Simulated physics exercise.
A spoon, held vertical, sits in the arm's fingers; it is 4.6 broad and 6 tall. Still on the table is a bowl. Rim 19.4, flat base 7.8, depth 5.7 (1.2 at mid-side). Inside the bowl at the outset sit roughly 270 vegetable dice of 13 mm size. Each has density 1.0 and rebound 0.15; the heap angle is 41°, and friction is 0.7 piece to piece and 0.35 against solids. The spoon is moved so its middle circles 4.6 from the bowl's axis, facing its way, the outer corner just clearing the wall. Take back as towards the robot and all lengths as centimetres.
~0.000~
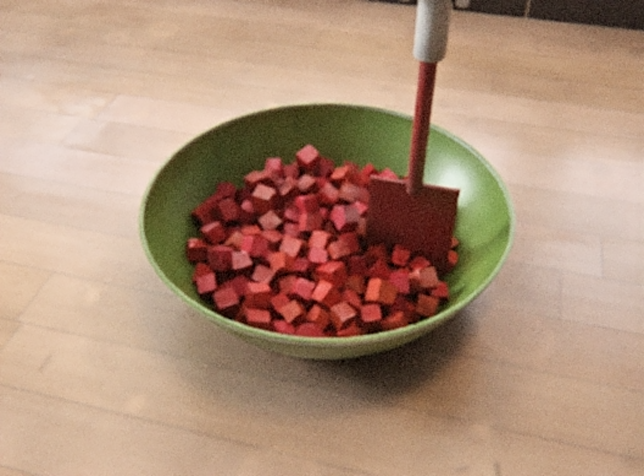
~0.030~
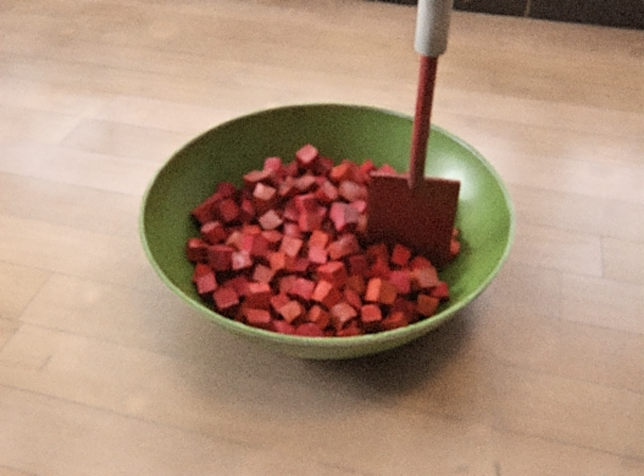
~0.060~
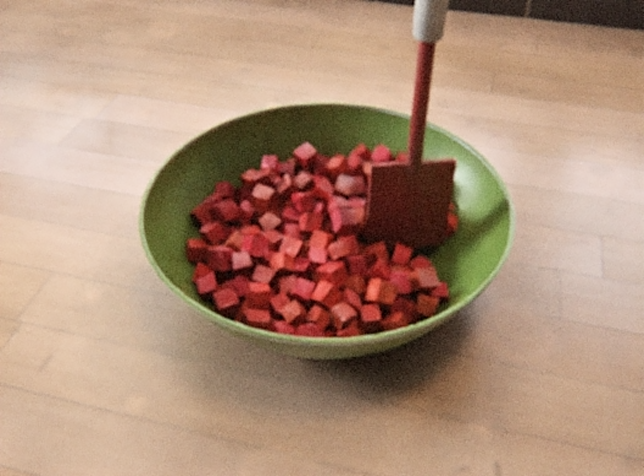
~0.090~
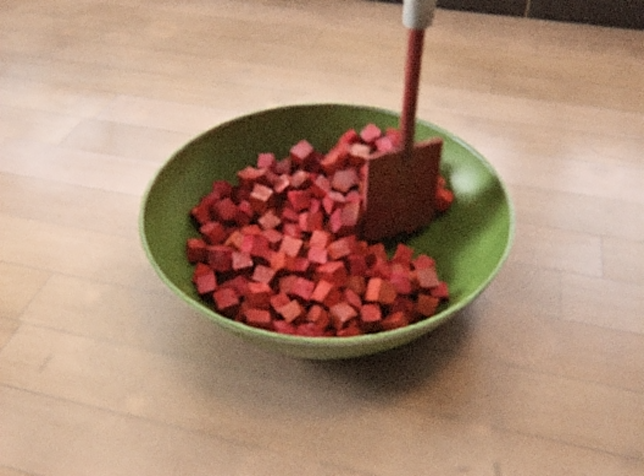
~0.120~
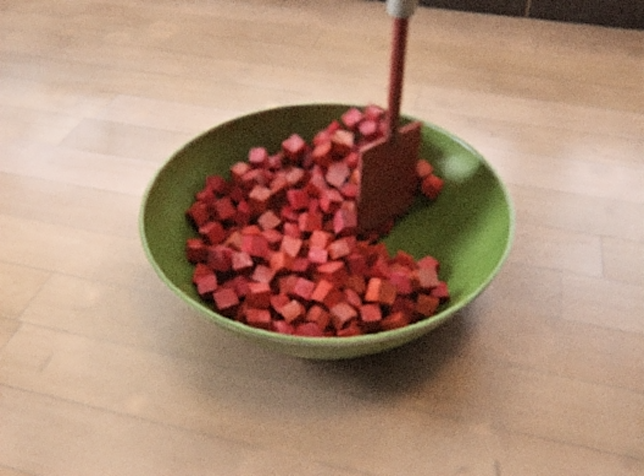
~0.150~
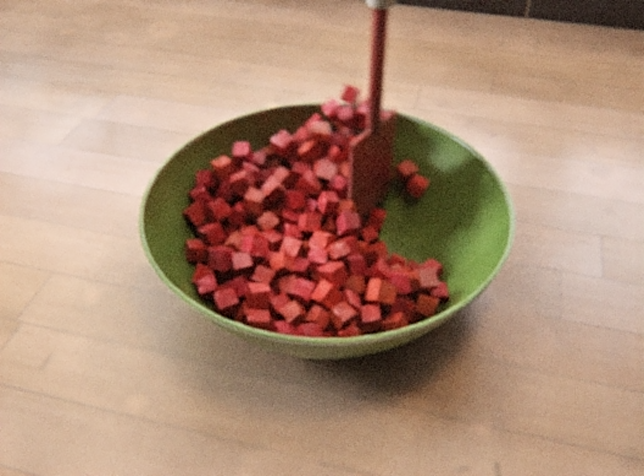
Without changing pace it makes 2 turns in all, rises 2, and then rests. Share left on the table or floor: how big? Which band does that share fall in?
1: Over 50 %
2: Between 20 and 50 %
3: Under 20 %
2, between 20 and 50 %.
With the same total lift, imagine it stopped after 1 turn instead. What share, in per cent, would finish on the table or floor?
About 20 per cent.
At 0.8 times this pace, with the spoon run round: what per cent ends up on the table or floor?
Some 25 in a hundred.
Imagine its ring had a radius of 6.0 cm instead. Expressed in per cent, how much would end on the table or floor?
In that case some 10 %.
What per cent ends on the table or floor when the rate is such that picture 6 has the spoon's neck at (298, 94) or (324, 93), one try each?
About 60 per cent, then about 50 per cent.
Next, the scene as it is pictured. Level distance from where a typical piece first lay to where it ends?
Around 11 centimetres.
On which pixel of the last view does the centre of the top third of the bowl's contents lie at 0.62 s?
I'd put it at around (446, 229).
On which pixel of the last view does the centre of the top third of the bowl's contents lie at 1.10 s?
I'd say about (239, 277).
By 0.62 s, 326° round, highest piece 8 above the table; 221 in the bowl, 42 on the table or floor, 5 in flight or on the tool.
By 1.10 s, 221° round, highest piece 7 above the table; 174 in the bowl, 89 on the table or floor, 5 in flight or on the tool.
By 1.53 s, 0° round, highest piece 5 above the table; 172 in the bowl, 96 on the table or floor.
By 2.23 s, 0° round, highest piece 5 above the table; 172 in the bowl, 96 on the table or floor.
Final count, 172 in the bowl, 96 on the table or floor. That is 36 % on the table or floor.
